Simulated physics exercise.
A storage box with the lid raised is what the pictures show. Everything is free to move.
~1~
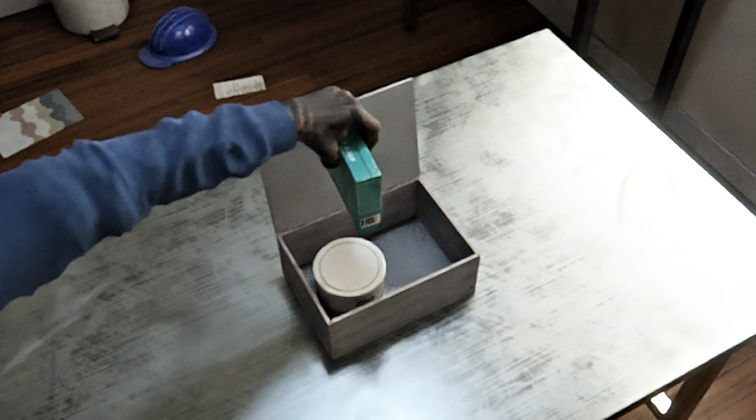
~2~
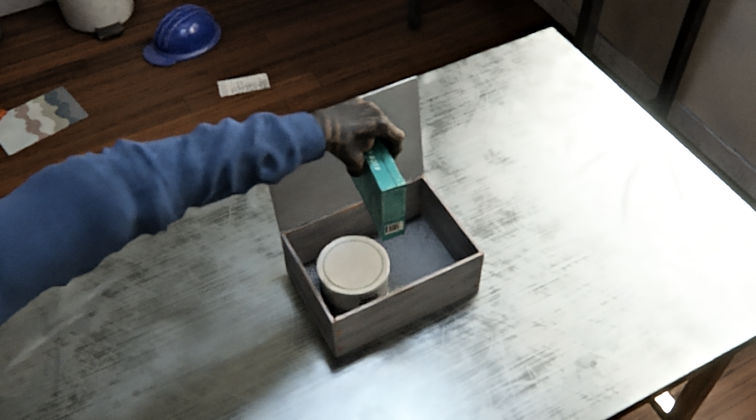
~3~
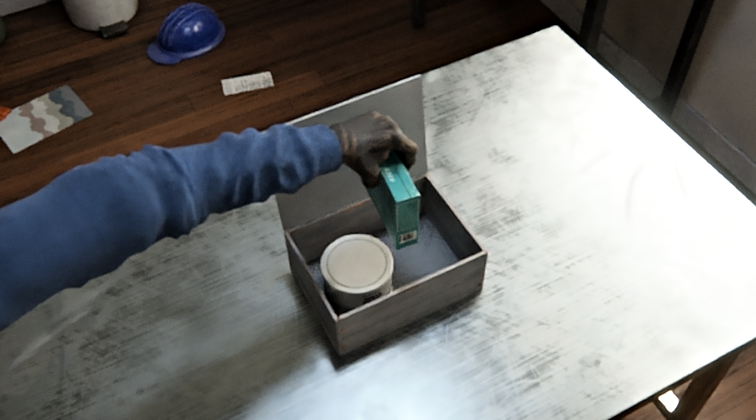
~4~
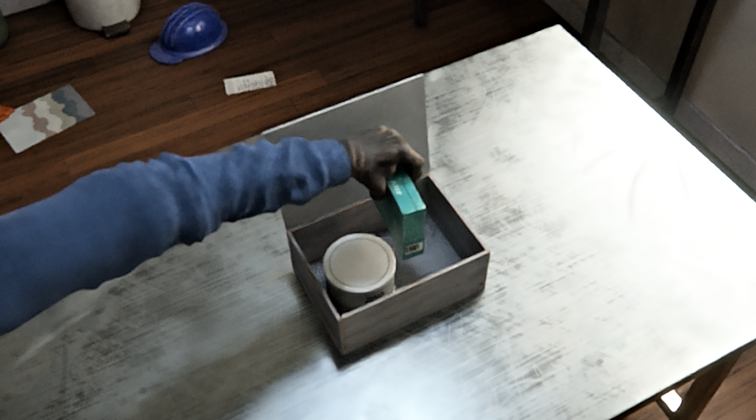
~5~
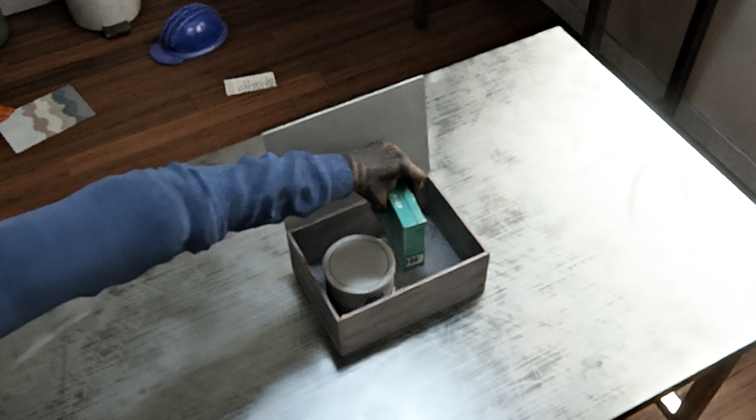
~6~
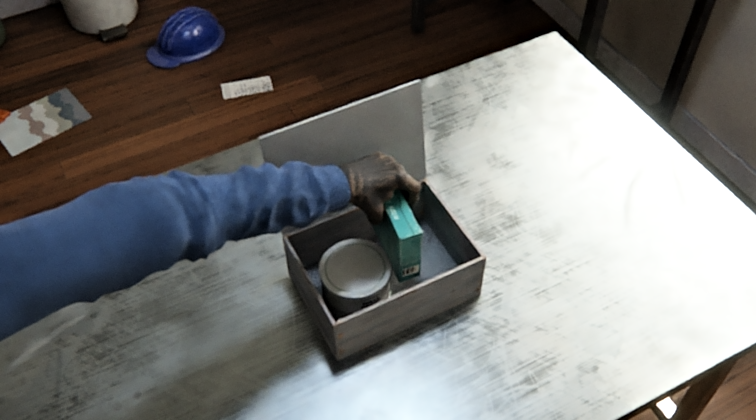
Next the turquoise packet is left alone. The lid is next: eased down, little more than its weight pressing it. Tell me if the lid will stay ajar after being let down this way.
It will not; it shuts.
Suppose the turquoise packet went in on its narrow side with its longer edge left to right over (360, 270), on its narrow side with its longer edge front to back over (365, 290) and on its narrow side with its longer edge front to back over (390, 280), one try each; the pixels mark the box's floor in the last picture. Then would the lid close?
Lid: First open, second open, third closed.
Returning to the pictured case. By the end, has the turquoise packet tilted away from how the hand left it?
It ends up tilted.
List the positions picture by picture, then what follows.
The first frame shows still above its spot; turquoise packet (351, 169); white tub (350, 279).
The second frame shows still above its spot; turquoise packet (375, 177); white tub (354, 278).
The third frame shows still above its spot; turquoise packet (389, 188); white tub (358, 276).
The fourth frame shows still above its spot; turquoise packet (396, 199); white tub (360, 275).
The fifth frame shows still above its spot; turquoise packet (397, 212); white tub (360, 276).
The sixth frame shows put in, still held; turquoise packet (393, 223); white tub (356, 281).
Then, 0.50 s after the last picture, turquoise packet on its side near (418, 260).
Then, 1.50 s after the last picture, lid 66° above the rim; turquoise packet on its side near (418, 261).
Then, 2.00 s after the last picture, lid 28° above the rim; turquoise packet on its side near (418, 261).
Then, 2.50 s after the last picture, lid shut; turquoise packet on its side near (418, 261).
At rest, lid shut; tipped over in the box, turquoise packet; white tub in place. Seen from the same camera at the end, turquoise packet near (418, 261).
